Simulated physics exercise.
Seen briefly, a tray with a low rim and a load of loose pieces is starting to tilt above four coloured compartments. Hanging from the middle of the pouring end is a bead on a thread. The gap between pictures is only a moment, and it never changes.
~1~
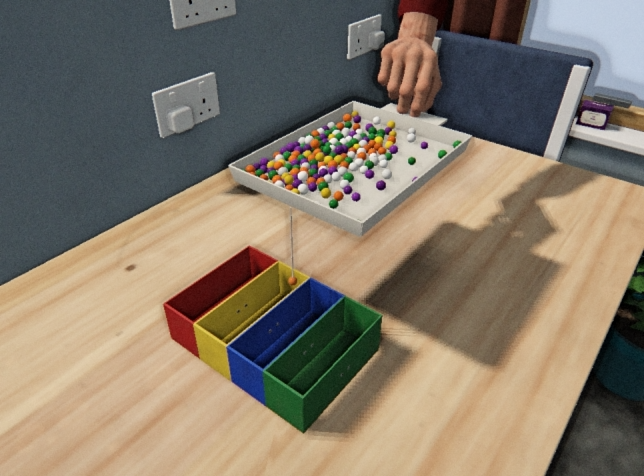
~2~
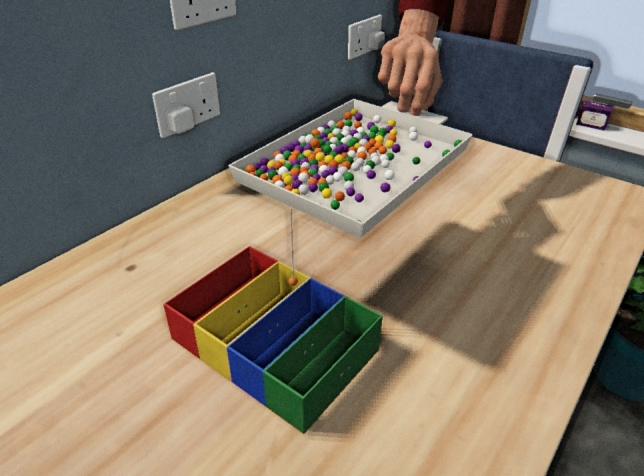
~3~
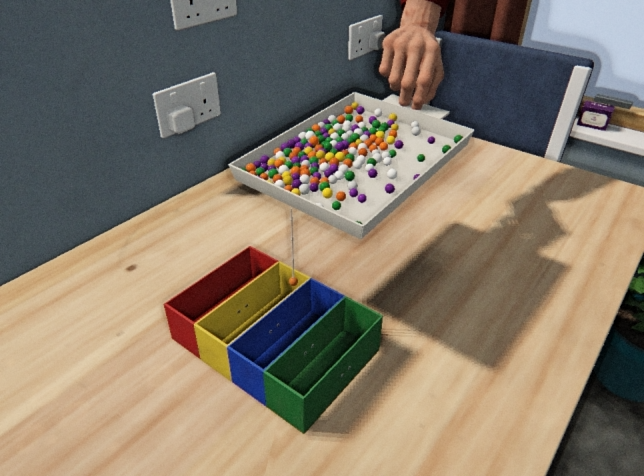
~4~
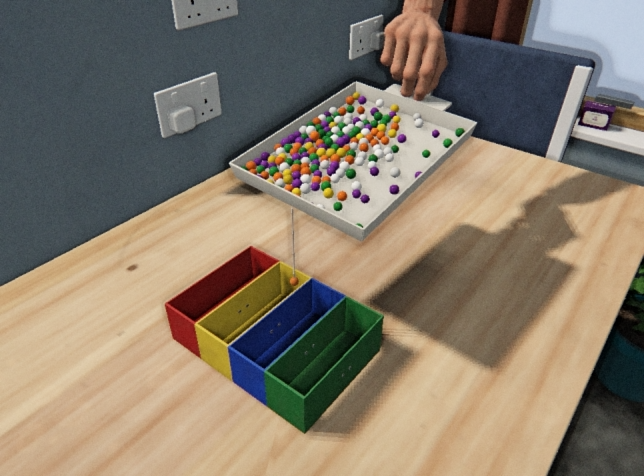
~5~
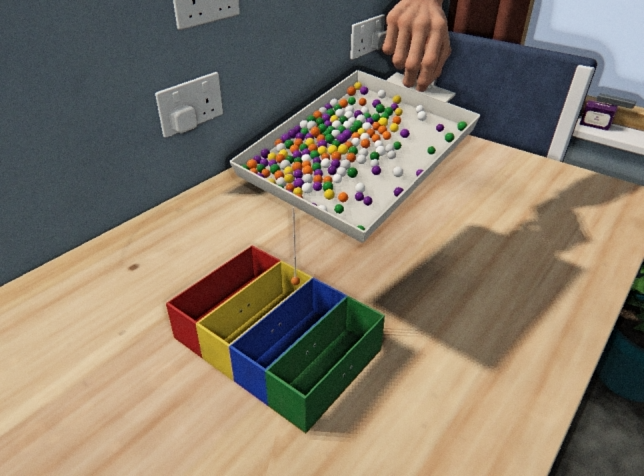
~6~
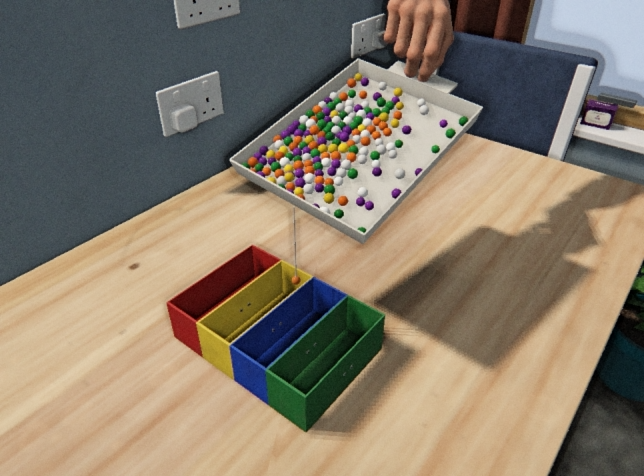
The clip shows a hand behind a shallow tray of multicoloured beads above red, yellow, blue and green compartments on a wooden table; the tray's far end gradually rises, and the beads begin shifting slightly across its surface.
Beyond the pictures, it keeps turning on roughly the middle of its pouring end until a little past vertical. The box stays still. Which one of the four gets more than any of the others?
Most: Green.
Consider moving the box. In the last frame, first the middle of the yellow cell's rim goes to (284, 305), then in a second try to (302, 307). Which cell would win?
Try 1 - that green cell; try 2 - that blue cell.
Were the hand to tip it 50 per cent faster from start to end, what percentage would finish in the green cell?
Roughly 60 %.
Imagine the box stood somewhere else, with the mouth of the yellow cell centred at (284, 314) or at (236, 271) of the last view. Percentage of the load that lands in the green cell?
In order: 40 percent and 10 percent.
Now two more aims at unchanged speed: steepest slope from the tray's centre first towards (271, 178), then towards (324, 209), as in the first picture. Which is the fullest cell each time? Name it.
First try: The red cell. Second try: That green cell.
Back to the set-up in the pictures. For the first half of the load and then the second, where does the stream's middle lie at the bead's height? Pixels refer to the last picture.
Near (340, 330) to start, and near (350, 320) afterwards.
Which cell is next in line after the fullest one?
The runner-up is the blue cell.
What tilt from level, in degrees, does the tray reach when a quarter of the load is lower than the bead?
Roughly 80 degrees from level.
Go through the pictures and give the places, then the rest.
The first frame shows corners of the pouring end near (234, 165) and (361, 219), level; middle of the load near (333, 157), round plastic beads; bead on its thread near (293, 281); red cell near (182, 328); yellow cell near (213, 349); blue cell near (247, 373); green cell near (284, 399).
The second frame shows corners of the pouring end near (234, 165) and (361, 221), level; middle of the load near (333, 156).
The third frame shows corners of the pouring end near (234, 164) and (362, 223), tipped barely, lowest at the right corner; middle of the load near (334, 153), a little on the move.
The fourth frame shows corners of the pouring end near (234, 163) and (362, 226), tipped a little, lowest at the right corner; middle of the load near (335, 149), a little on the move.
The fifth frame shows corners of the pouring end near (235, 161) and (363, 228), tipped a little, lowest at the right corner; middle of the load near (336, 145), near a quarter on the move.
The sixth frame shows corners of the pouring end near (234, 159) and (363, 230), tipped a little, lowest at the right corner; middle of the load near (337, 143), the bulk on the move; red cell near (185, 326); yellow cell near (216, 348); blue cell near (249, 372); green cell near (287, 398).
Shortly afterwards, tray tipped steeply; all but a few on the tray; only a few in the blue cell; a little falling or outside the box.
Next, tray tipped right over; a little on the tray; near a third in the green cell; a little in the blue cell; near a third falling or outside the box.
Some moments later, tray tipped past a quarter turn; near half in the green cell; a little in the blue cell; near a third falling or outside the box.
In the end, tray tipped past a quarter turn; near half in the green cell; a little in the blue cell; none at all in the yellow cell; none at all in the red cell; near a third outside the box.
